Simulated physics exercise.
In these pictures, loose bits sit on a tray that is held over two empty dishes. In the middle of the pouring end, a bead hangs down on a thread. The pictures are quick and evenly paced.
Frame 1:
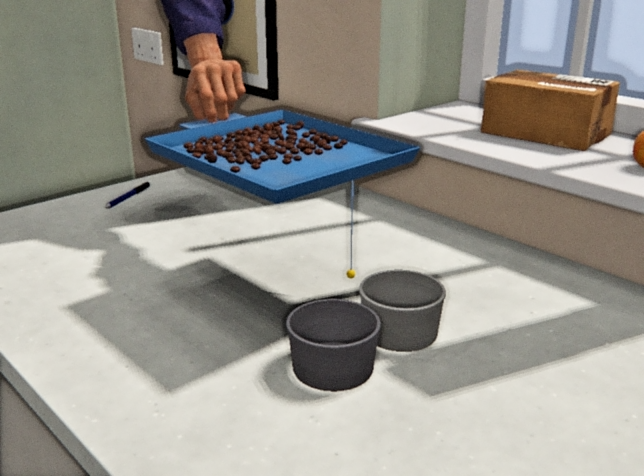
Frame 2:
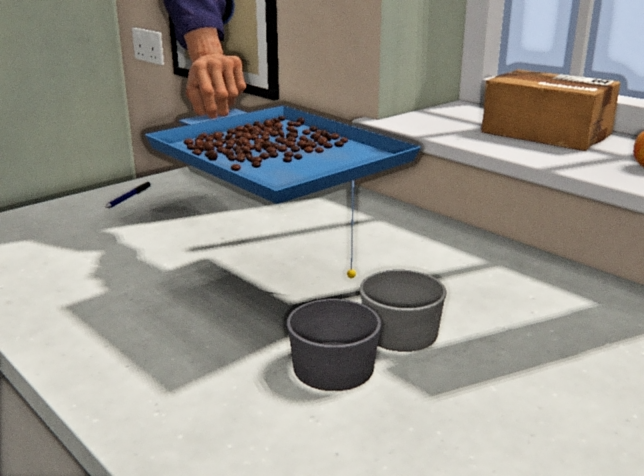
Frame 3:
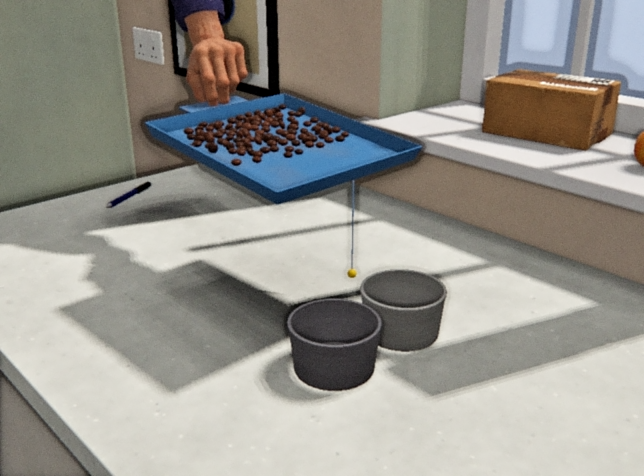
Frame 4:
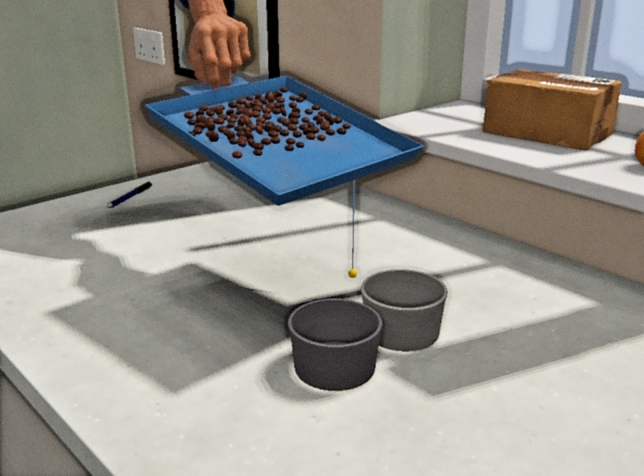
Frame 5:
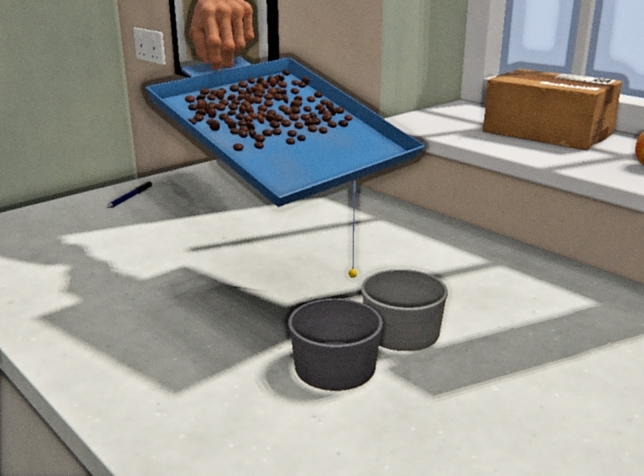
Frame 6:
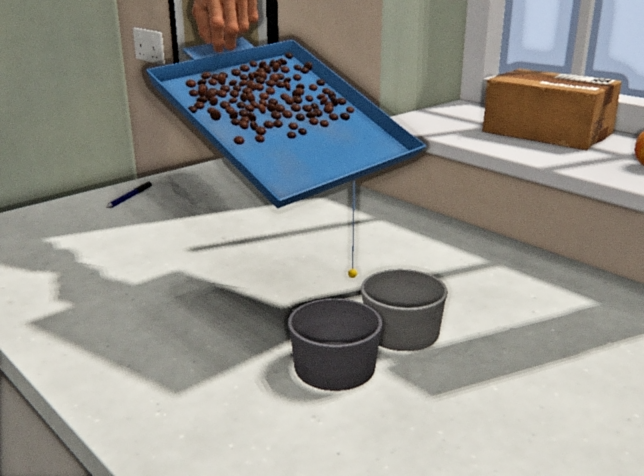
A hand raises the back of a blue tray of brown drops above two dishes.
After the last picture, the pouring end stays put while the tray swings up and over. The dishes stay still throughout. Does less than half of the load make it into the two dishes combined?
More of the load is caught than lost.
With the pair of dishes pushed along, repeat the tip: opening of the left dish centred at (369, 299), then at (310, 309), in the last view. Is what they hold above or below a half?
In order, they'd catch a minor share, and next a minor share.
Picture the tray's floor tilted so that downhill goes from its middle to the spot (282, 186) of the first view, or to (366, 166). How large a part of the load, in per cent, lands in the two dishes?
30 and 30 per cent, in that order.
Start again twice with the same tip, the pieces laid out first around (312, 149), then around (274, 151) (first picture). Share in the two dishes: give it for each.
First case around 80 %, second case around 80 %.
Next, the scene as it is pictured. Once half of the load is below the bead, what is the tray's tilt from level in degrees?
That happens at around 90°.
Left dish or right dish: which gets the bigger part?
Answer: The one at left.
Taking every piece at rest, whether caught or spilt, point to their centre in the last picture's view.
I'd put the middle somewhere around (360, 354).
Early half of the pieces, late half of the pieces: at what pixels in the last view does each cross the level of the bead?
First part (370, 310), rest (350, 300).
Just after the last frame, tray tipped steeply; the larger part on the tray; roughly a quarter in the air.
A moment on, tray tipped past a quarter turn; about a tenth on the tray; roughly a third in the left dish; about a tenth in the right dish; roughly a quarter outside both; roughly a quarter in the air.
Further on, tray tipped past a quarter turn; roughly half in the left dish; roughly a quarter in the right dish; roughly a third outside both.
When it is over, tray tipped past a quarter turn; roughly half in the left dish; roughly a quarter in the right dish; roughly a third outside both.
